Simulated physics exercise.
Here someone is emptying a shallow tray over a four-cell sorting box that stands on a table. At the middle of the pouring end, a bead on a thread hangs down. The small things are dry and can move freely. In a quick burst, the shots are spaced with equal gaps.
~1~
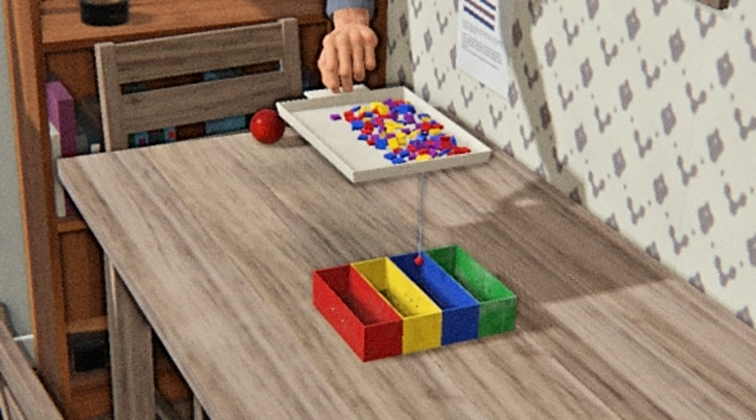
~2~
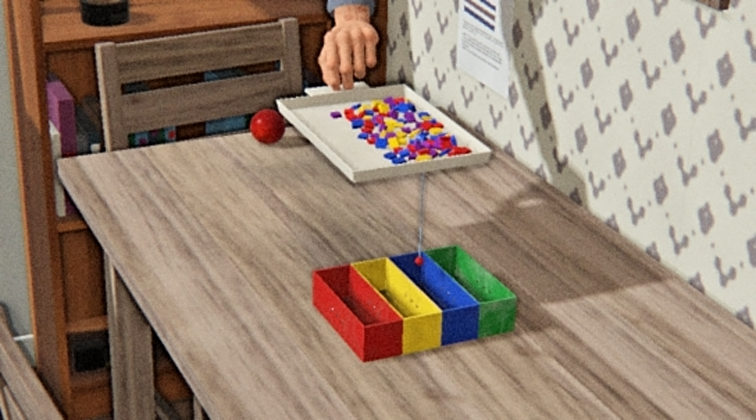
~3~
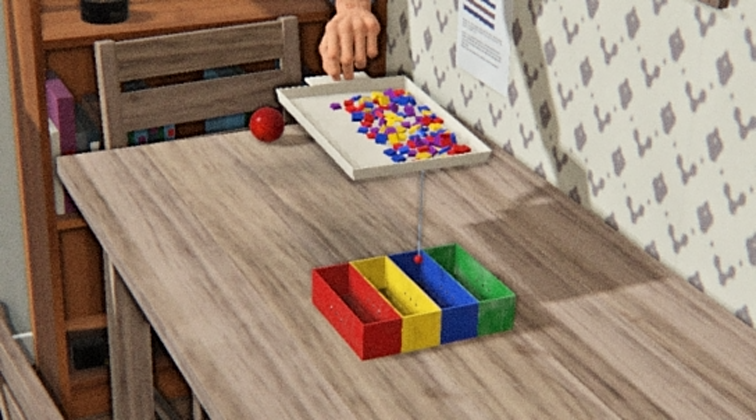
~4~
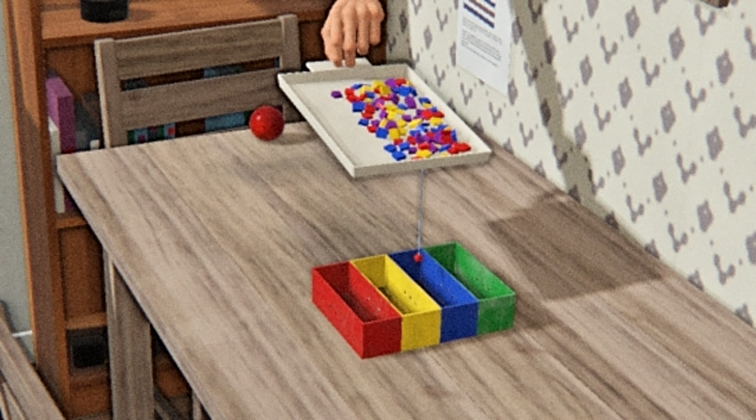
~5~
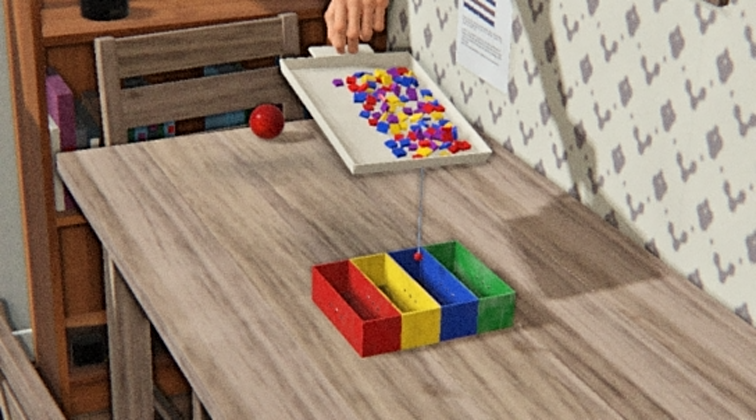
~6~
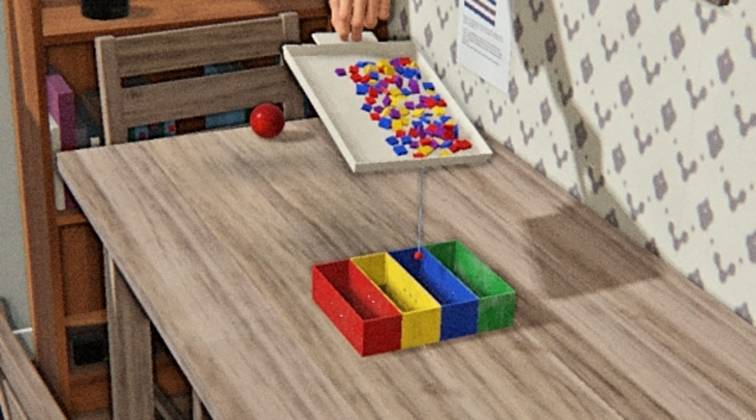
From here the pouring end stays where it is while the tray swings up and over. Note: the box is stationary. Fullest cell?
Fullest: Green.
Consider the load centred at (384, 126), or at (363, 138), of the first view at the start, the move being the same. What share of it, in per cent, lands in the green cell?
From the first start you get 40 in a hundred, from the second 40 in a hundred.
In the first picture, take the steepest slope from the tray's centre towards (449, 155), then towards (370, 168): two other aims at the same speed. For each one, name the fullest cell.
The green cell, then the red one.
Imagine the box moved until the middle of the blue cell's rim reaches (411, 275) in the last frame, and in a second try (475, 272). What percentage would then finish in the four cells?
Roughly 40% on the first try and 100% on the second.
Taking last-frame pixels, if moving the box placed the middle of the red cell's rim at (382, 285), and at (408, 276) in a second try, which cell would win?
So it's that green cell for the first shift and the blue one for the second.
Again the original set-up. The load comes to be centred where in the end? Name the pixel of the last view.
Once nothing moves, the middle sits near (476, 301).
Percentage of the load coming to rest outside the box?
I'd say around 30 per cent.
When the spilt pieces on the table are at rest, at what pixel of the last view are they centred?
The centre sits near (512, 292).
Shortly afterwards, tray tipped steeply; all but a few on the tray; only a few falling or outside the box.
Next, tray tipped right over; near two thirds on the tray; a little in the green cell; a little in the blue cell; only a few in the yellow cell; a little falling or outside the box.
Some moments later, tray tipped past a quarter turn; near half in the green cell; a little in the blue cell; a little in the yellow cell; near a third falling or outside the box.
In the end, tray tipped past a quarter turn; near half in the green cell; a little in the blue cell; a little in the yellow cell; none at all in the red cell; near a third outside the box.
